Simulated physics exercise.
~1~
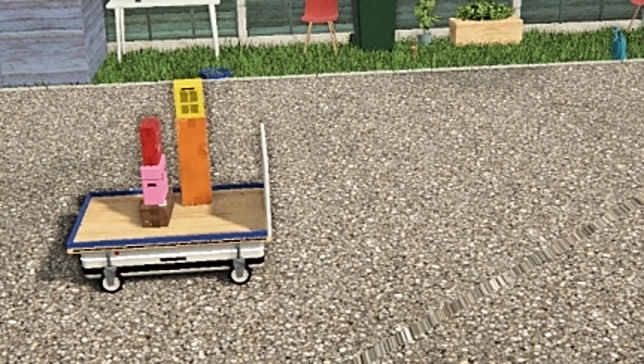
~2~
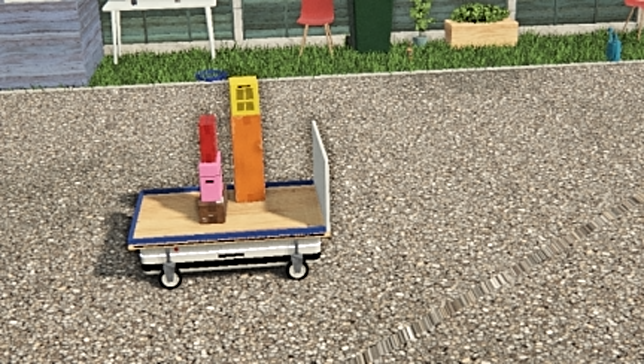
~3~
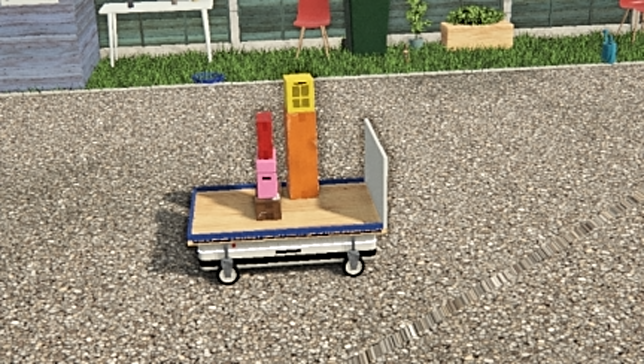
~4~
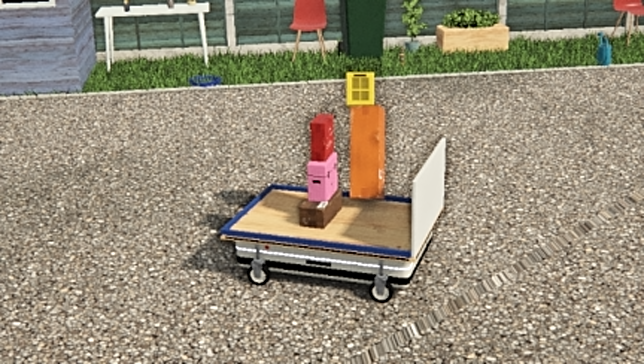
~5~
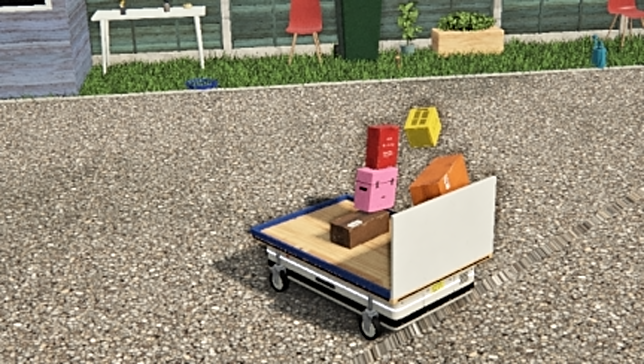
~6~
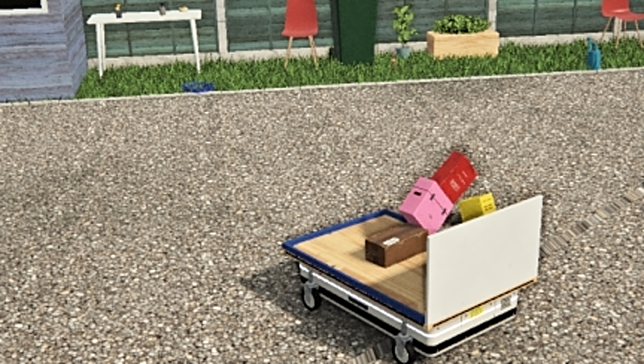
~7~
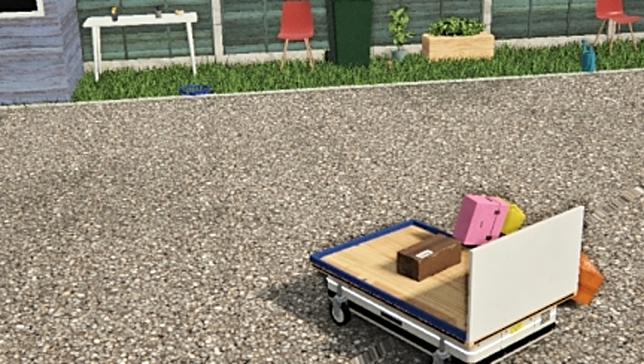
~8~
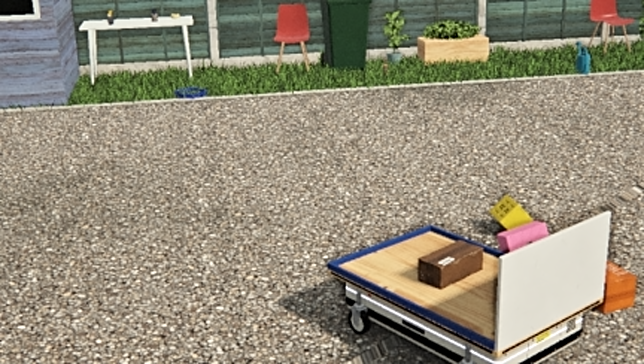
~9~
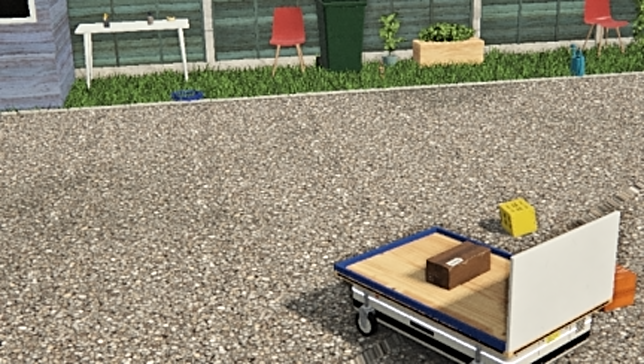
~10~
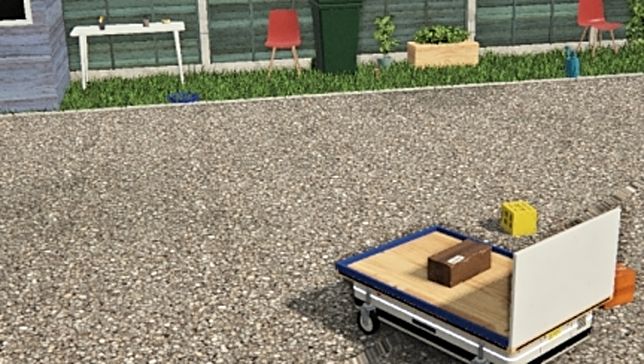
A flat cart with a white board at its front carries stacked boxes across a gravelly yard, seen from slightly above, with grass, a white table, red chairs and a green fence behind. A yellow crate sits on a tall orange box, beside a red box and pink toolbox piled on a brown parcel. The cart rolls right, then curves toward the viewer. The orange box topples and the crate falls, then the red box and pink toolbox tumble off. The cart stops with only the brown parcel aboard, the yellow crate and orange box lying beyond it.
